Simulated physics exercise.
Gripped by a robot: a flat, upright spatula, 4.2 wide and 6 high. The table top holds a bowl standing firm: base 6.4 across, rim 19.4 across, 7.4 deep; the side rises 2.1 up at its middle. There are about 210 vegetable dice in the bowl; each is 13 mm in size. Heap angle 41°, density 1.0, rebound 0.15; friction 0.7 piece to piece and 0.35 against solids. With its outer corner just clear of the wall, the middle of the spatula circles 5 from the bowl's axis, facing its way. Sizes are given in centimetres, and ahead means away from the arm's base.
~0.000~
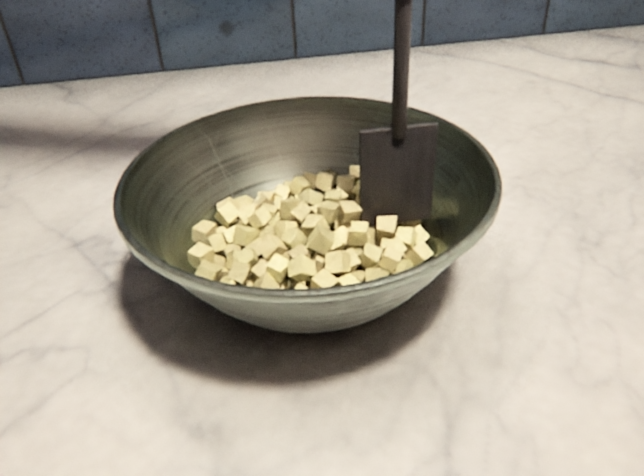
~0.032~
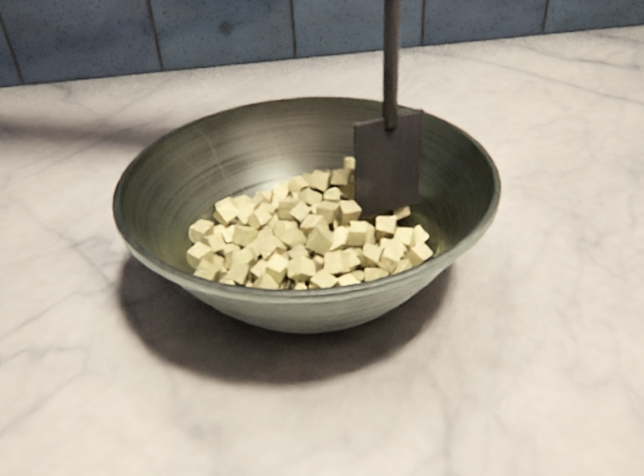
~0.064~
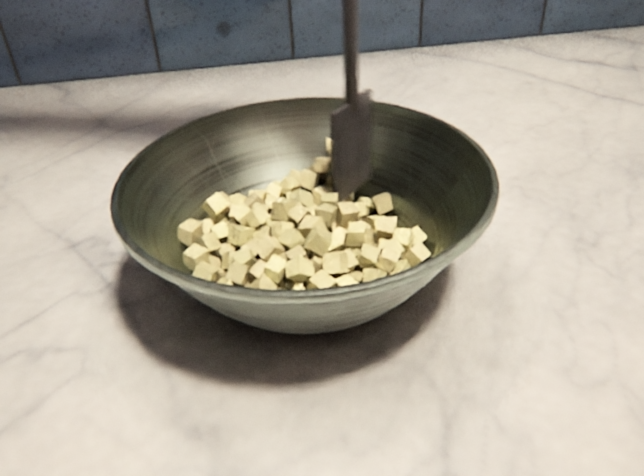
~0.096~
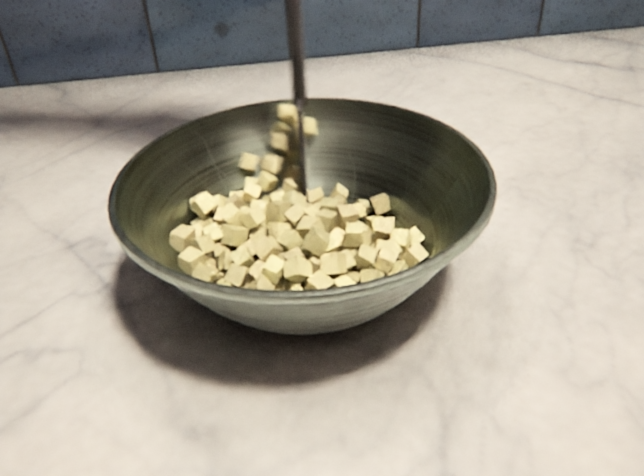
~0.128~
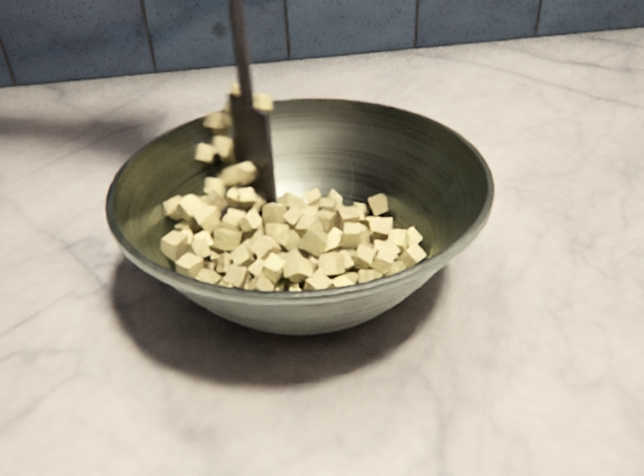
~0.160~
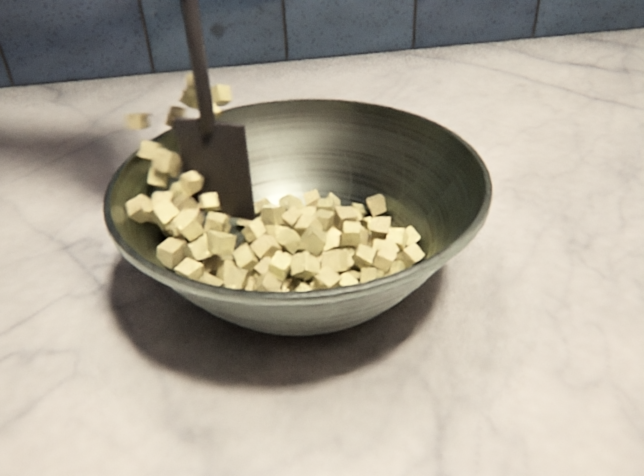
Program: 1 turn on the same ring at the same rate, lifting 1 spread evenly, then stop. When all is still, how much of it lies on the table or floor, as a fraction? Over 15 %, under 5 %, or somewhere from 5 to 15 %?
Over 15 %.
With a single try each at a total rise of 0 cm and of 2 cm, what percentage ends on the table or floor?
Some 25 and some 5 per cent.
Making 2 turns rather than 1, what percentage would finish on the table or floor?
About 35 per cent.
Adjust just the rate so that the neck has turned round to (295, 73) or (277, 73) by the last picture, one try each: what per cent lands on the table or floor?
So, roughly 0 percent the first time and 5 percent the second.
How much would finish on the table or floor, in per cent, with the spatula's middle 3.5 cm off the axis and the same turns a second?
It would be close to 15 per cent then.
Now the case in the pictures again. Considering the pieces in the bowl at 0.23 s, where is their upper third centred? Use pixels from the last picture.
Near (289, 275).
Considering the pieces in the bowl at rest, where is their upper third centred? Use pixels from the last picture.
It is centred near (337, 221).
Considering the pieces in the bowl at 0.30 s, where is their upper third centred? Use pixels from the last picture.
Roughly pixel (391, 239).
By 0.23 s, 226° round, highest piece 11 above the table; 197 in the bowl, 11 in flight or on the tool.
By 0.30 s, 301° round, highest piece 10 above the table; 180 in the bowl, 6 on the table or floor, 22 in flight or on the tool.
By 0.53 s, 0° round, highest piece 8 above the table; 160 in the bowl, 44 on the table or floor, 4 in flight or on the tool.
By 1.23 s, 0° round, highest piece 5 above the table; 160 in the bowl, 48 on the table or floor.
Final count, 160 in the bowl, 48 on the table or floor. That is 23 % on the table or floor.
